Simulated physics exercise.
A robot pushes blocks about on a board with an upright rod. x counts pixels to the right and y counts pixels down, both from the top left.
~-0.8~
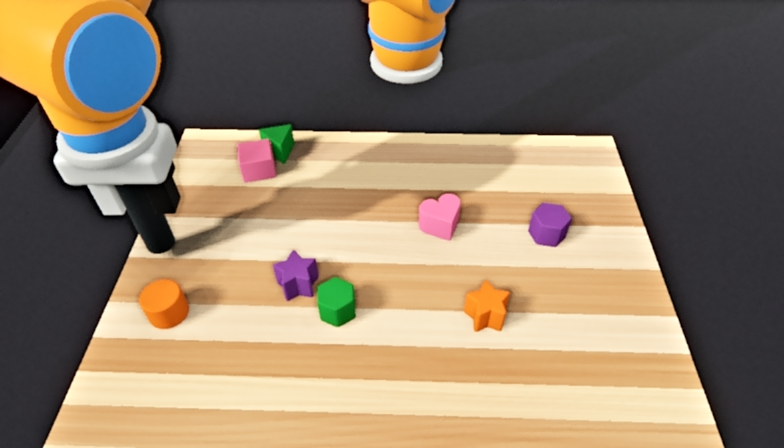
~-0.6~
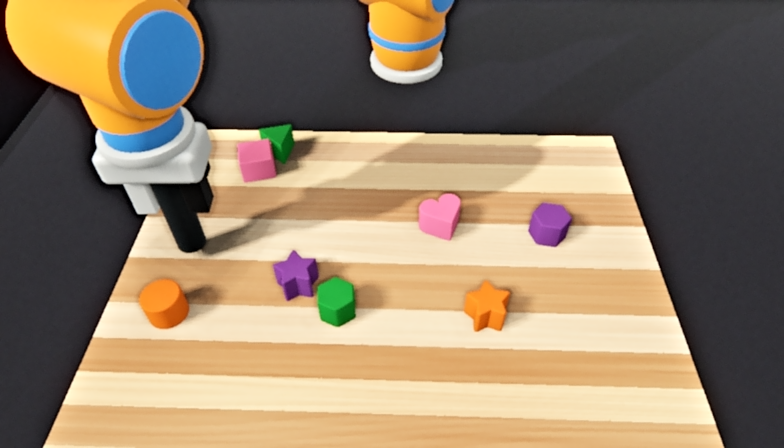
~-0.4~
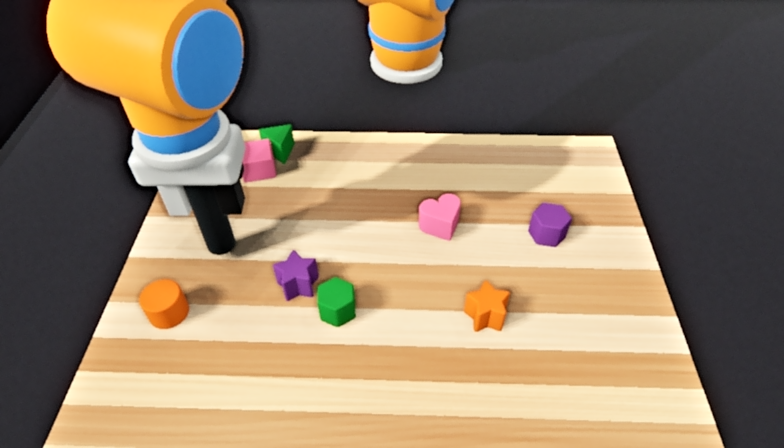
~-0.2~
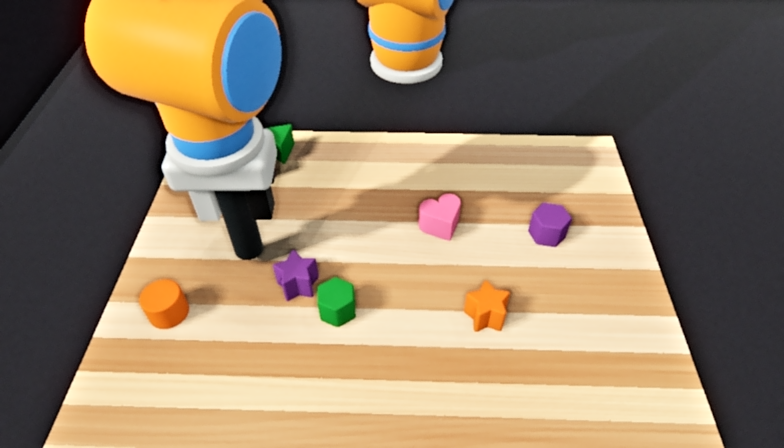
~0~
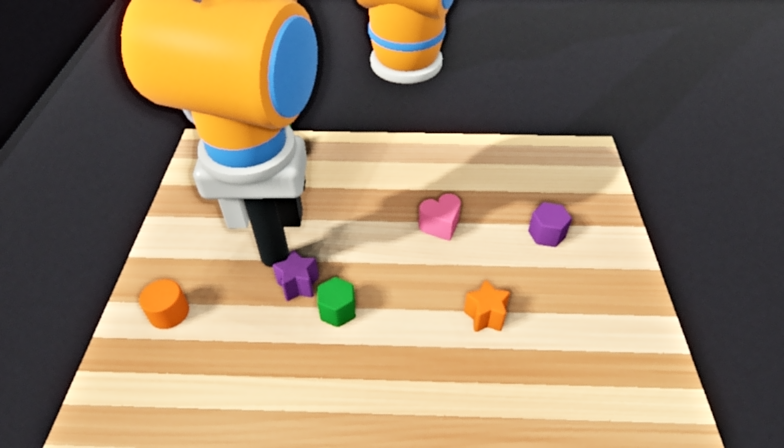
On a striped wooden board scattered with small colored blocks, an orange and white robot arm moves its black upright rod steadily rightward from the left edge to beside the purple star, while the blocks stay still.
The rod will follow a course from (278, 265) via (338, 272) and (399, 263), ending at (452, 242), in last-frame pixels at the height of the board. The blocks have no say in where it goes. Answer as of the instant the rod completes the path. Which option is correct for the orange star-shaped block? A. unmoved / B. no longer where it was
The answer is A.
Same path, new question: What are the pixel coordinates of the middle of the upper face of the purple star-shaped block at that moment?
Close to (319, 276).
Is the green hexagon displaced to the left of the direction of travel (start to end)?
That would be a no.
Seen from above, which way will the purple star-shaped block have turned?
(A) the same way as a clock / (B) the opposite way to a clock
My pick is A.
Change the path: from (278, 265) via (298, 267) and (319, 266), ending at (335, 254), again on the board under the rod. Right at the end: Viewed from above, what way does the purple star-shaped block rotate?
It swings round clockwise.
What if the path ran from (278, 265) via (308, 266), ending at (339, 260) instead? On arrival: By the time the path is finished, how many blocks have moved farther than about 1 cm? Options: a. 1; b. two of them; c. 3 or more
It's a.
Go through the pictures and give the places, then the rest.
The first picture shows rod's lower end (161, 244); purple star-shaped block (295, 266); green hexagon (335, 292); pink heart-shaped block (442, 207); orange star-shaped block (489, 298).
The second picture shows rod (192, 243); blocks still.
The third picture shows rod (222, 245); blocks still.
The fourth picture shows rod (249, 250); blocks still.
The fifth picture shows rod (275, 257); purple star-shaped block (295, 266); green hexagon (335, 292); pink heart-shaped block (442, 207); orange star-shaped block (489, 298).
On the path given first. One third of the way, rod (338, 263); purple star-shaped block (319, 276), turned 65° clockwise; green hexagon (340, 303).
Two thirds of the way, rod (400, 254); purple star-shaped block (319, 276), turned 65° clockwise; green hexagon (340, 303).
At the end, rod (453, 233); purple star-shaped block (319, 276), turned 65° clockwise; green hexagon (340, 303); pink heart-shaped block (448, 201), turned 30° anticlockwise; orange star-shaped block still.
